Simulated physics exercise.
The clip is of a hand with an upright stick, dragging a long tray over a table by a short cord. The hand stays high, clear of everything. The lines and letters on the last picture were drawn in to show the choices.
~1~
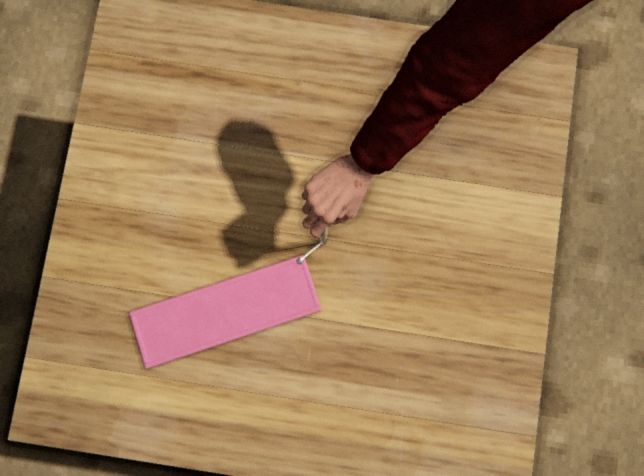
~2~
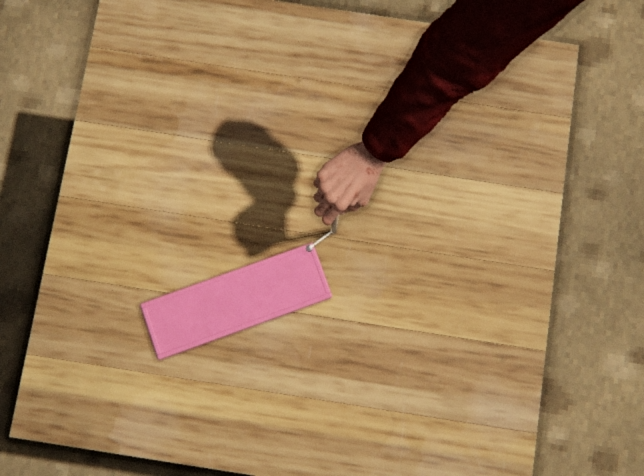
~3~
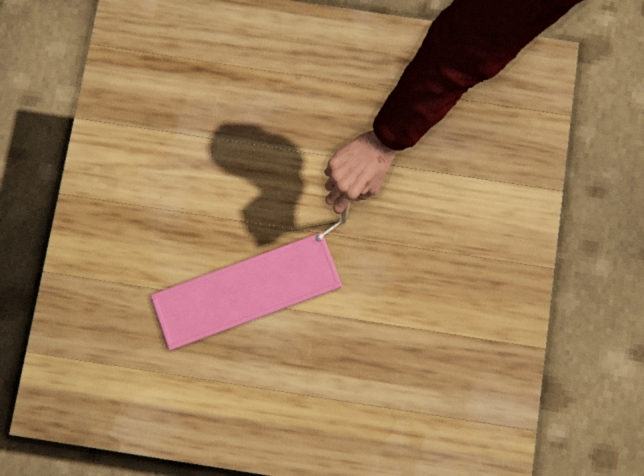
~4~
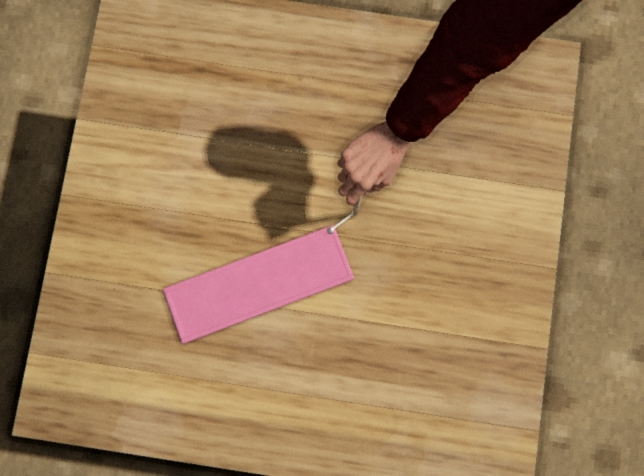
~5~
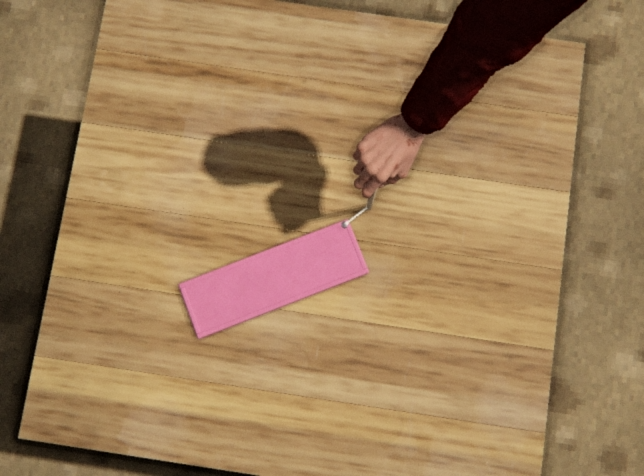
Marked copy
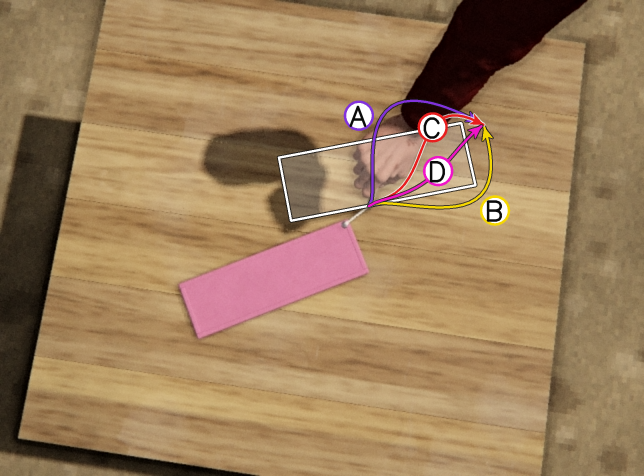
A pale wooden tabletop with streaky grain, set slightly askew above a mottled tan floor, is seen from almost directly overhead. A long pink tray lies left of centre, joined at its upper right corner by a short cord to a hand in a dark red sleeve reaching from the top right. The hand drags the tray steadily a short way up and to the right, its dark shadow changing shape alongside.
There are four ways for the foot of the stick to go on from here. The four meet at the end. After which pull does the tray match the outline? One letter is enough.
The stick should follow A.
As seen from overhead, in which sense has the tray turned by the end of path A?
It turns clockwise.
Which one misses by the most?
That is B.
On the marked copy, A from (369, 206) via (386, 111) to (480, 122); B from (369, 206) via (463, 205) to (484, 127); C from (369, 206) via (423, 146) to (484, 125); D from (369, 206) via (433, 176) to (482, 126); the outline at (377, 171).
Taking A. A third of the way, foot of the stick (374, 137), middle of the tray (308, 232).
Two thirds of the way, foot of the stick (425, 102), middle of the tray (345, 184).
When it is over, foot of the stick (483, 125), middle of the tray (377, 171); it lies in the outline.
As for the rest, B leaves its middle at (403, 207); C leaves its middle at (385, 185); D leaves its middle at (392, 196).
